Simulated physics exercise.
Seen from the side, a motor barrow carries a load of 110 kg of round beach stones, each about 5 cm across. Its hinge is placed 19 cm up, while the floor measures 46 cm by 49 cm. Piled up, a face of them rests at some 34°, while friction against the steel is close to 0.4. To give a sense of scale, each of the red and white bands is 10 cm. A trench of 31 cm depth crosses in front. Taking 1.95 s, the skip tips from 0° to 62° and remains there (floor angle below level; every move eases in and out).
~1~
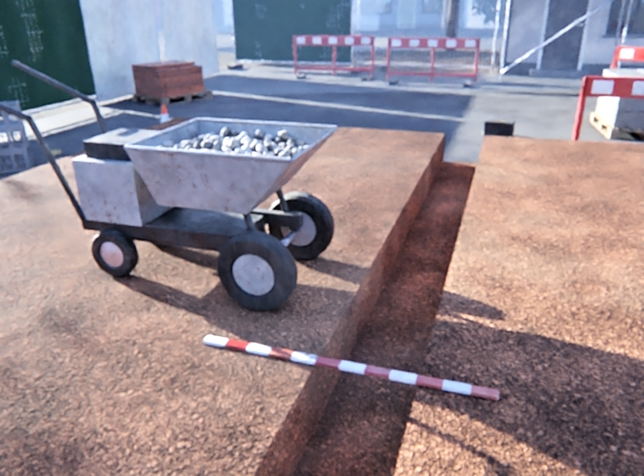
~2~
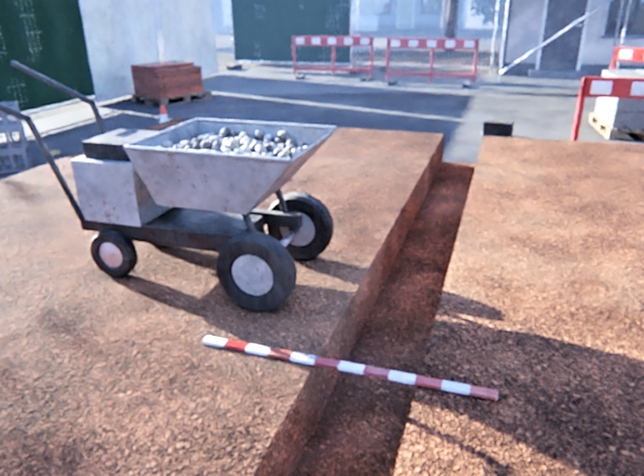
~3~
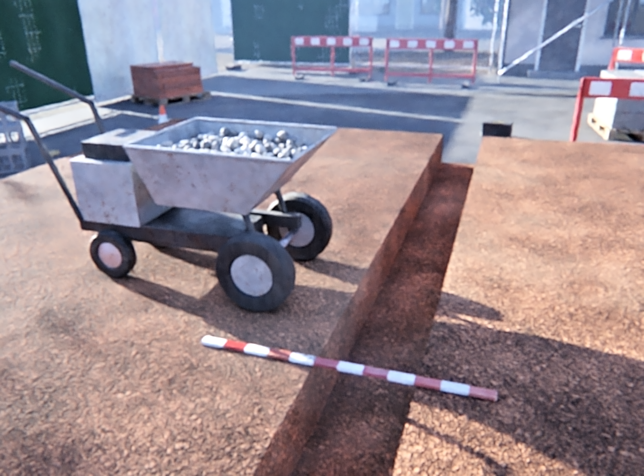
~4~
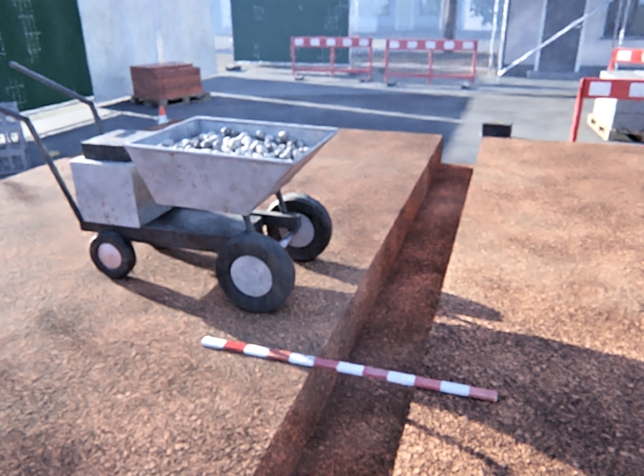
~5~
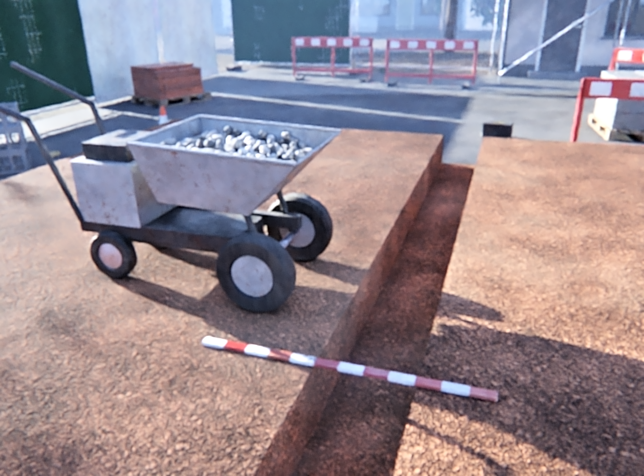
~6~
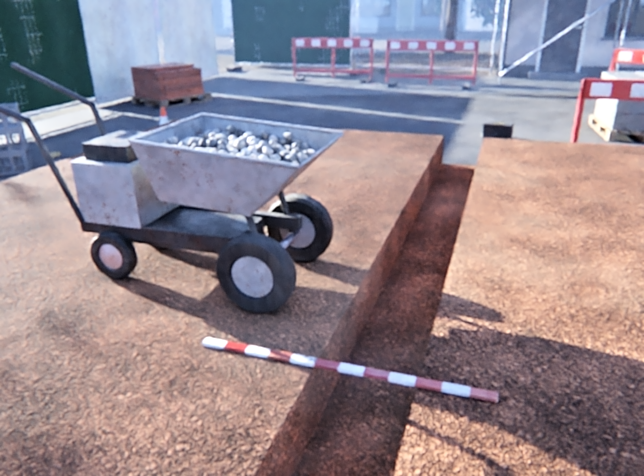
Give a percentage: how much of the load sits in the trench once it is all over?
71 %.
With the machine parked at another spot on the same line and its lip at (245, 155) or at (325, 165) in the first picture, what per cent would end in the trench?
I'd expect some 100 per cent, then some 30.
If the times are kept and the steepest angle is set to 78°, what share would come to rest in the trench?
Some 75 in a hundred, I'd say.
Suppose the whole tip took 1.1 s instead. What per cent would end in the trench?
With that timing, about 60 per cent.
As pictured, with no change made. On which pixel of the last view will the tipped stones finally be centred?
Their middle lands near (417, 344).
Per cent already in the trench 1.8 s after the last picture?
I'd put it near 35 per cent.
Then, 1.2 s after the last picture the floor is at 52°, 99 % in the skip, 1 % in the trench; the foremost stones are at (389, 234).
Then, 1.8 s after the last picture the floor is at 62°, 47 % in the skip, 34 % in the trench, 18 % past the trench; the foremost stones are at (513, 327).
Then, 2.1 s after the last picture the floor is at 62°, 24 % in the skip, 48 % in the trench, 28 % past the trench; the foremost stones are at (580, 319).
Then, 4.0 s after the last picture the floor is at 62°, 0 % in the skip, 71 % in the trench, 29 % past the trench; the foremost stones are at (607, 313).
